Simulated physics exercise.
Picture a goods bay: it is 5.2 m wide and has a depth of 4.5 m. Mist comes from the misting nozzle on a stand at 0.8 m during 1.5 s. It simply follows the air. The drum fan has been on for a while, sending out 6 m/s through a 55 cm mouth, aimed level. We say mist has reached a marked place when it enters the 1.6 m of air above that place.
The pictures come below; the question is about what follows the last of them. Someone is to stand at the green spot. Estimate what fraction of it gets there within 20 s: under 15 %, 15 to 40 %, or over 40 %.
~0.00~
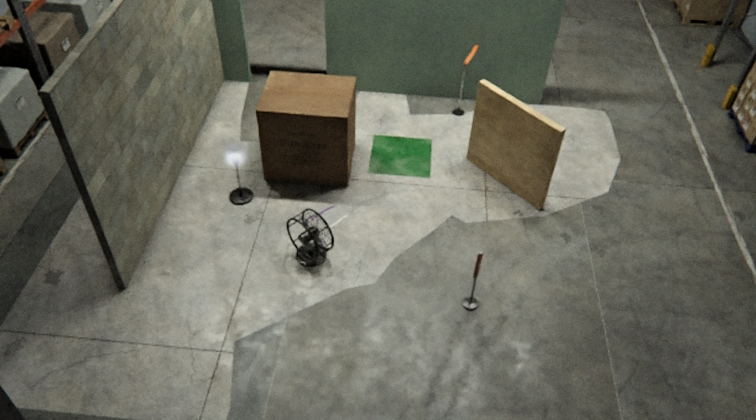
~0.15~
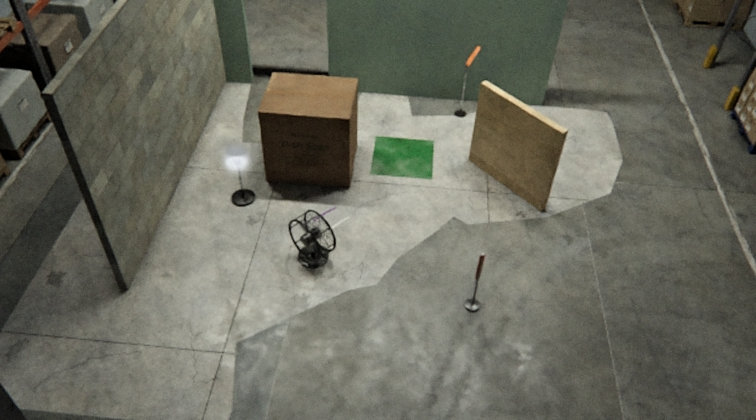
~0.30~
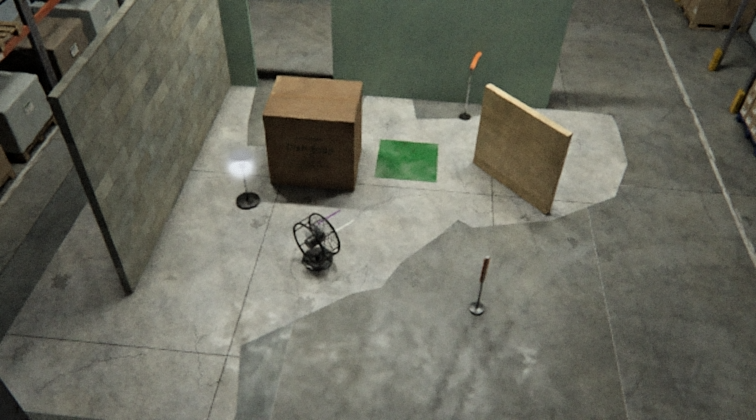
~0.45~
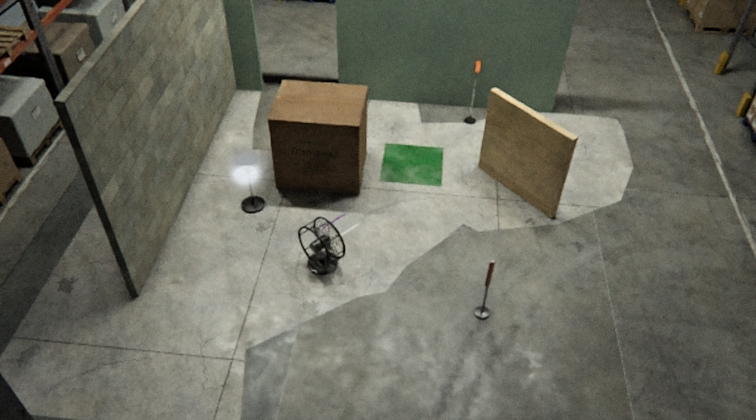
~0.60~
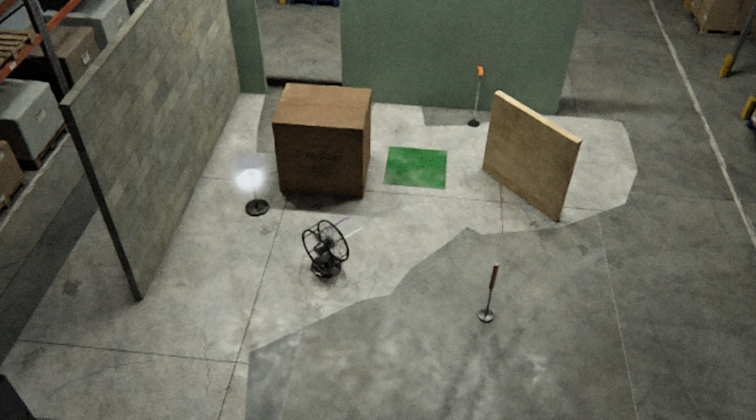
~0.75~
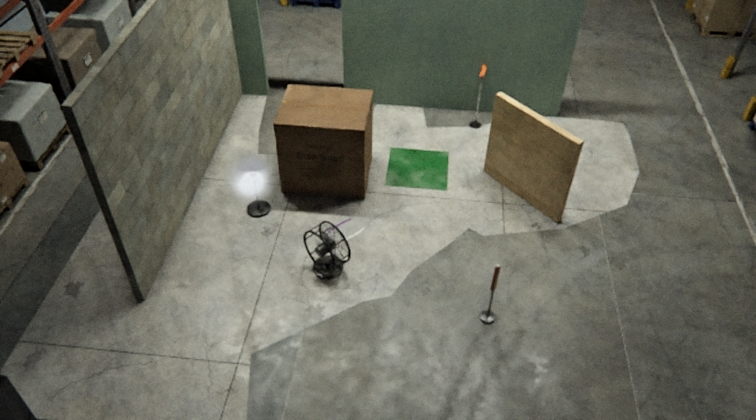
Over 40 %.
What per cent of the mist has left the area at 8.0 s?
Estimate: Around 30 %.
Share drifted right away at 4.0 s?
0 per cent, roughly.
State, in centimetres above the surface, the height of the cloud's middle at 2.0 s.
Somewhere near 50 cm high.
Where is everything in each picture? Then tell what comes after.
The mist is thickest near (234, 155), the misting nozzle on a stand stands at (236, 164) and the drum fan is at (310, 234), in the first frame.
The mist is thickest near (236, 158) and the green spot is centred on (403, 157), in the second frame.
The mist is thickest near (241, 164), a ribbon ends at (482, 282) and a ribbon ends at (480, 52), in the third frame.
The mist is thickest near (246, 169), the top of a screen is at (532, 112) and the top of a large carton is at (319, 102), in the fourth frame.
The mist is thickest near (250, 173), in the fifth frame.
The mist is thickest near (251, 176), a ribbon ends at (492, 290) and a ribbon ends at (484, 65), in the sixth frame.
By 2.0 s, 0 % has passed over the green spot; 0 % has left the area, and the middle of the rest is near (249, 192).
By 4.0 s, 4 % has passed over the green spot; 0 % has left the area, and the middle of the rest is near (254, 227).
By 8.0 s, 40 % has passed over the green spot; 30 % has left the area, and the middle of the rest is near (305, 206).
By 20.0 s, 53 % has passed over the green spot; 88 % has left the area.
